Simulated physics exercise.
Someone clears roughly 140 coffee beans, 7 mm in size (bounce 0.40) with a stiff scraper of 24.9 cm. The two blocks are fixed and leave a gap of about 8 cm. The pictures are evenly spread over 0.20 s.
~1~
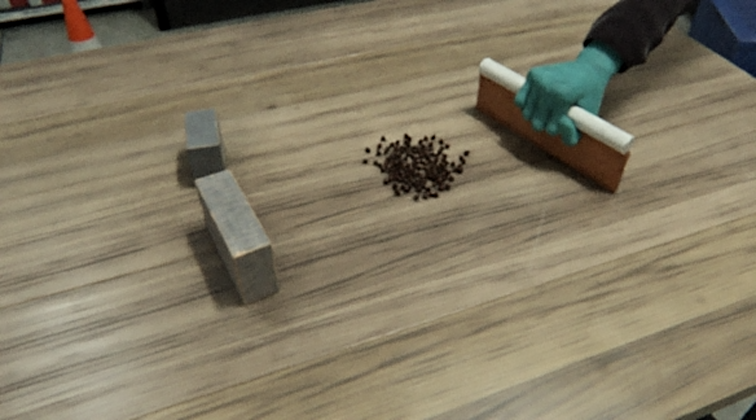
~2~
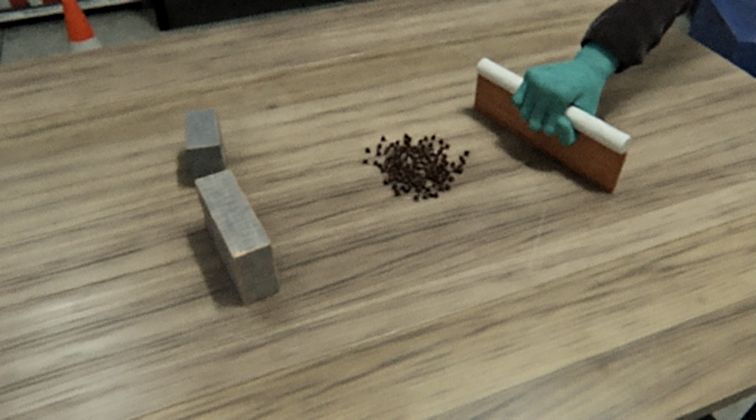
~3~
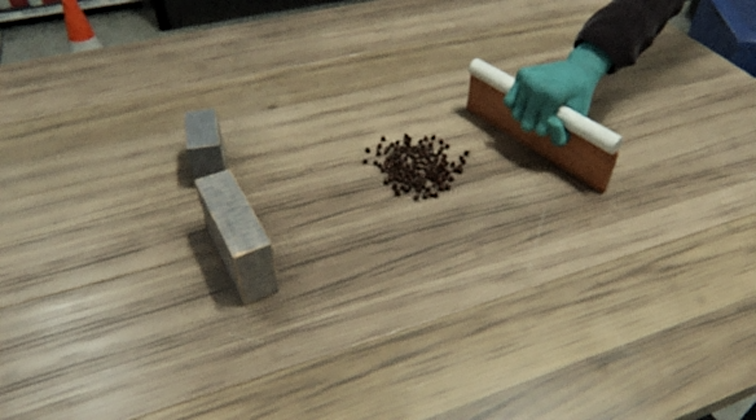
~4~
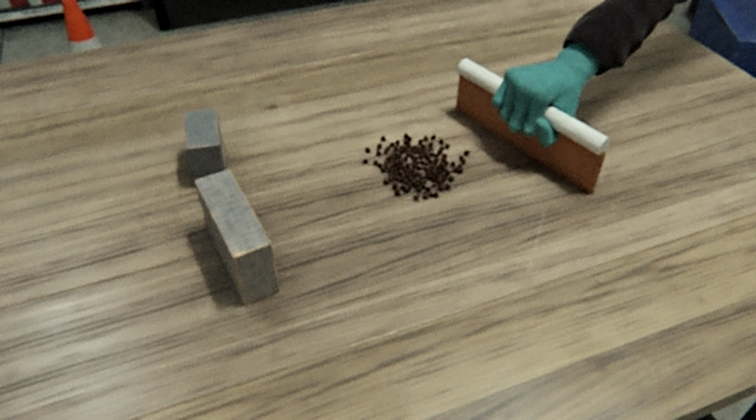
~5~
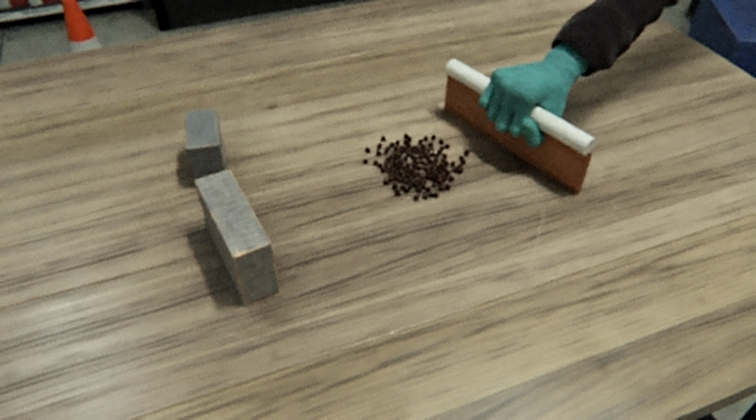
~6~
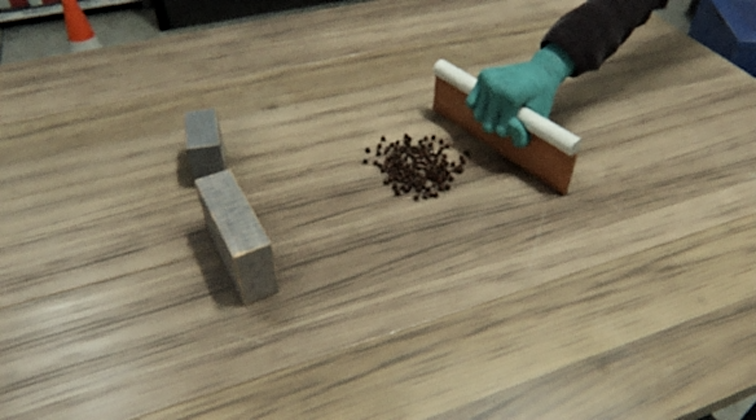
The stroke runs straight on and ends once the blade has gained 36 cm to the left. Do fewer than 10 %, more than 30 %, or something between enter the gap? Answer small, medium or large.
In or through the gap: Small.
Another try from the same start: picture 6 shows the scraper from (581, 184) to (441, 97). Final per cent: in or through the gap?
Through 0.
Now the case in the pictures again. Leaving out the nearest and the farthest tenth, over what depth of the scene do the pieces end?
Some 14 cm.
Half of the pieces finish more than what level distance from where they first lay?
Roughly 18 cm.
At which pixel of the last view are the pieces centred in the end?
At about (291, 191).
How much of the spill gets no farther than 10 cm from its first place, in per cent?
About 15 per cent.
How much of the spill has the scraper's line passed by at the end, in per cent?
About 20 per cent.
Then, 0.35 s after the last picture, scraper 21 cm from its start, spill 12 cm wide; held up before the blocks 100 %.
Then, 0.69 s after the last picture, scraper 36 cm from its start, spill 17 cm wide; held up before the blocks 100 %.
Then, 0.98 s after the last picture, scraper 38 cm from its start, spill 17 cm wide; held up before the blocks 100 %.
In the end, in or through the gap 0 %, round the near block 0 %, round the far block 0 %, held up before the blocks 100 %.
